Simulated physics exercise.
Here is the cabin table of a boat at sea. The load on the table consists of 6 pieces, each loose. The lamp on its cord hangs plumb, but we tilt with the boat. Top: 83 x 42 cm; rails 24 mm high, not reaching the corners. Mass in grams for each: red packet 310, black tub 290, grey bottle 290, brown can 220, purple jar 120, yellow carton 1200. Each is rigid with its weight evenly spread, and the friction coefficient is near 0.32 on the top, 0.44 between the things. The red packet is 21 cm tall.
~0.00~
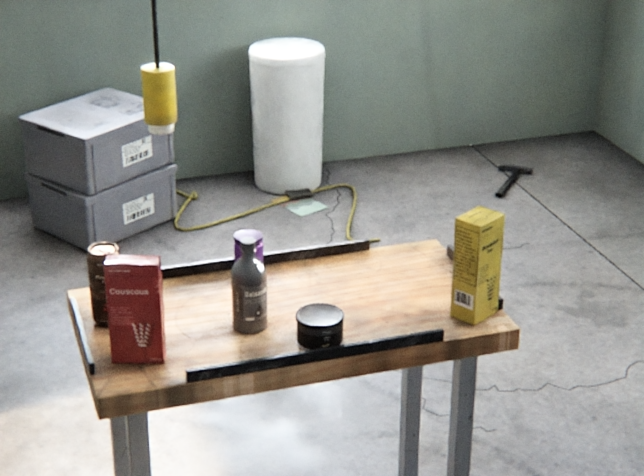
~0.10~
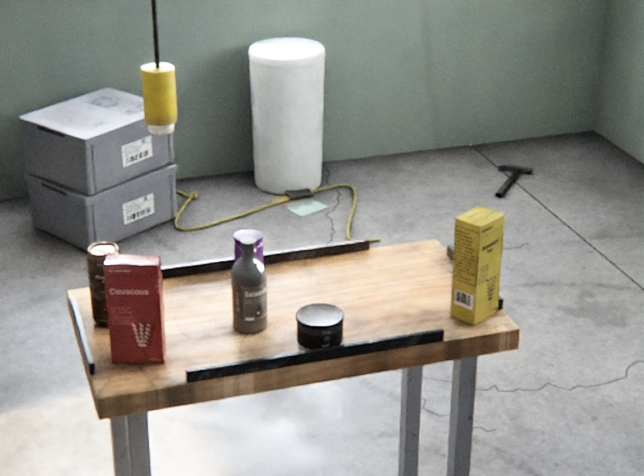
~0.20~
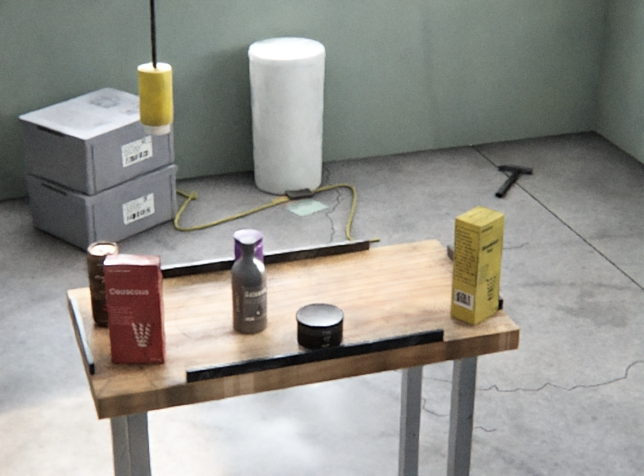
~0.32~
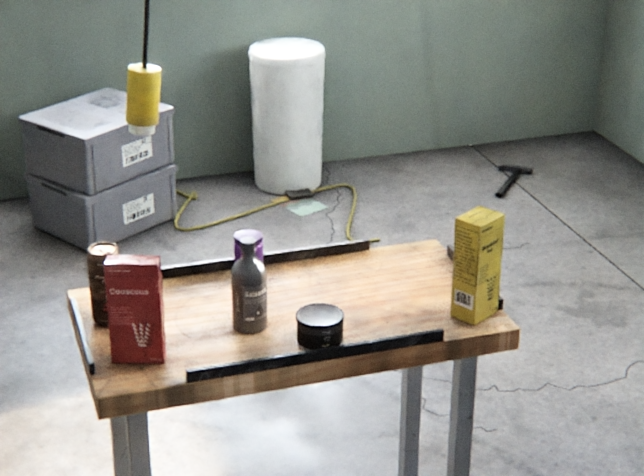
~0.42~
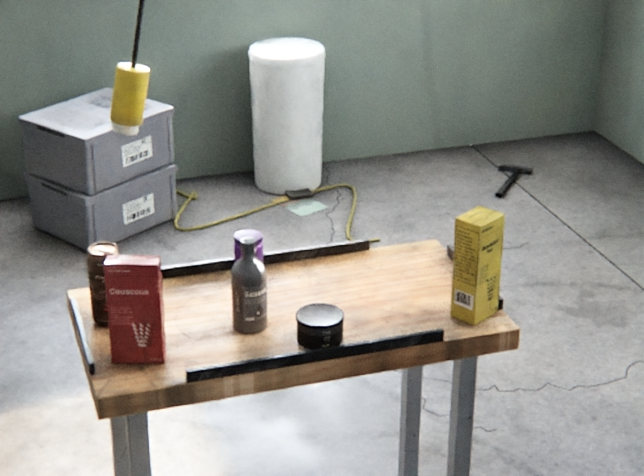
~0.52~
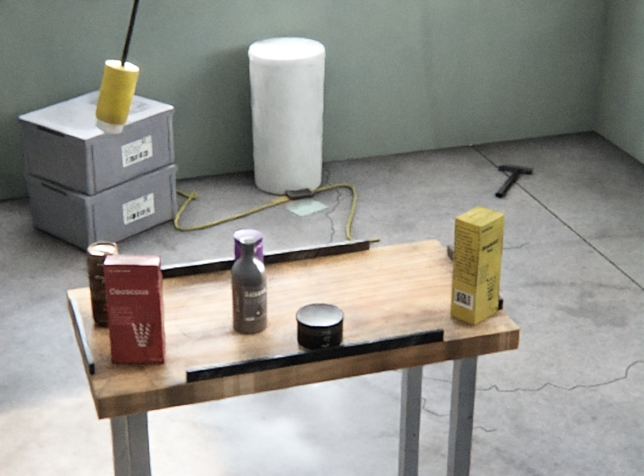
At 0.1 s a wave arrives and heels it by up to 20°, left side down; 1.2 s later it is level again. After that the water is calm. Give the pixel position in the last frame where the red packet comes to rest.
Near (125, 312).
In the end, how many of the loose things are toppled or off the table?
Total count: 0.
By 0.82 s, floor tilted 18°, left side down.
By 0.92 s, floor tilted 14°, left side down; red packet 2 cm from its spot near (126, 311); yellow carton 2 cm from its spot.
When it is over (1.8 s), all 6 within 5 cm of the start. In the last view, red packet near (125, 312).
